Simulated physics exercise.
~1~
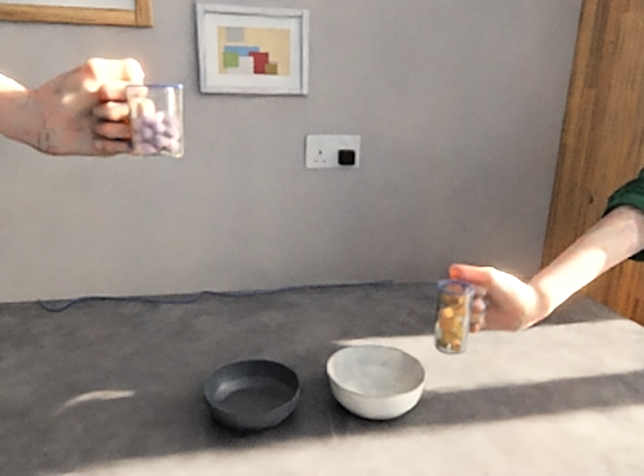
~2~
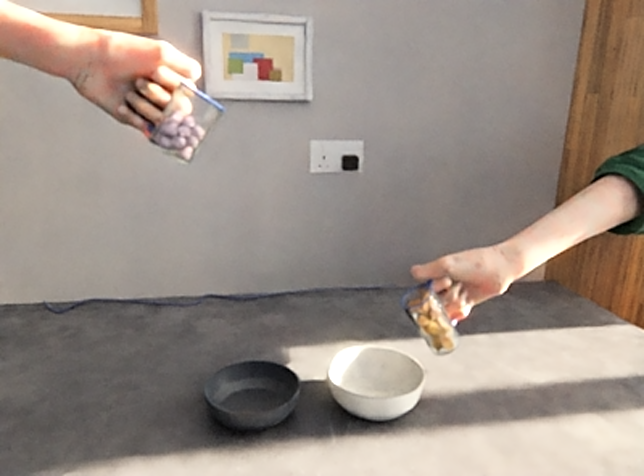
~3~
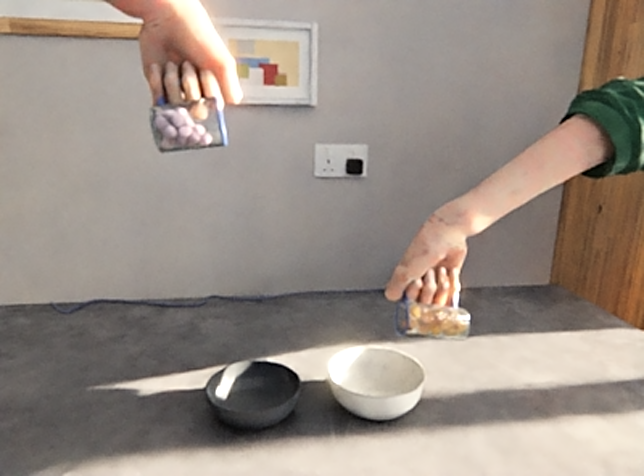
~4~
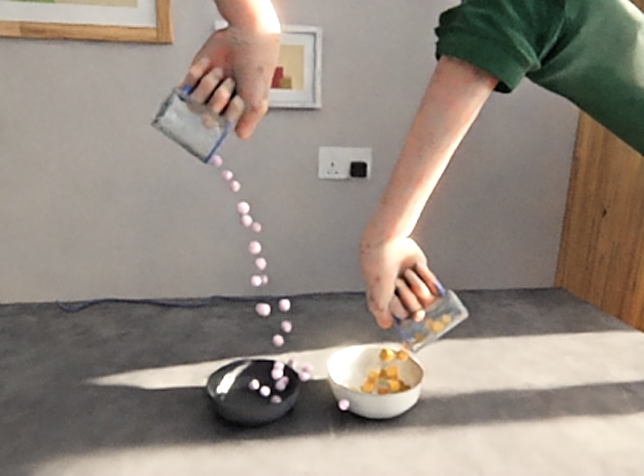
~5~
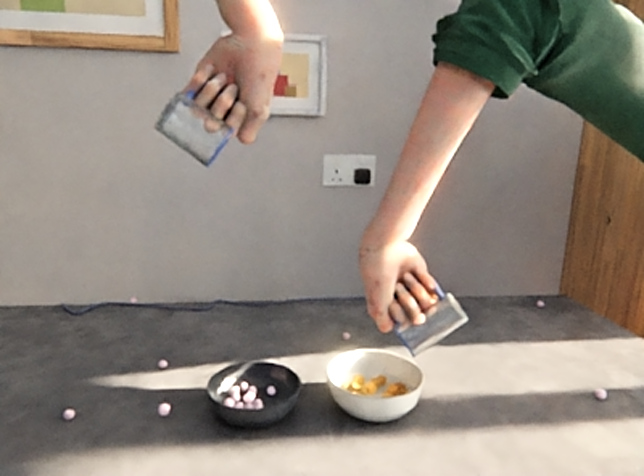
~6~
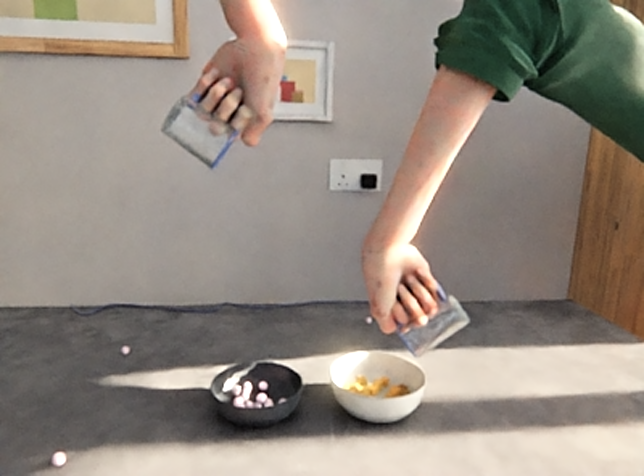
Two hands tip clear cups, scattering some purple balls while all the orange pieces land in the white bowl.
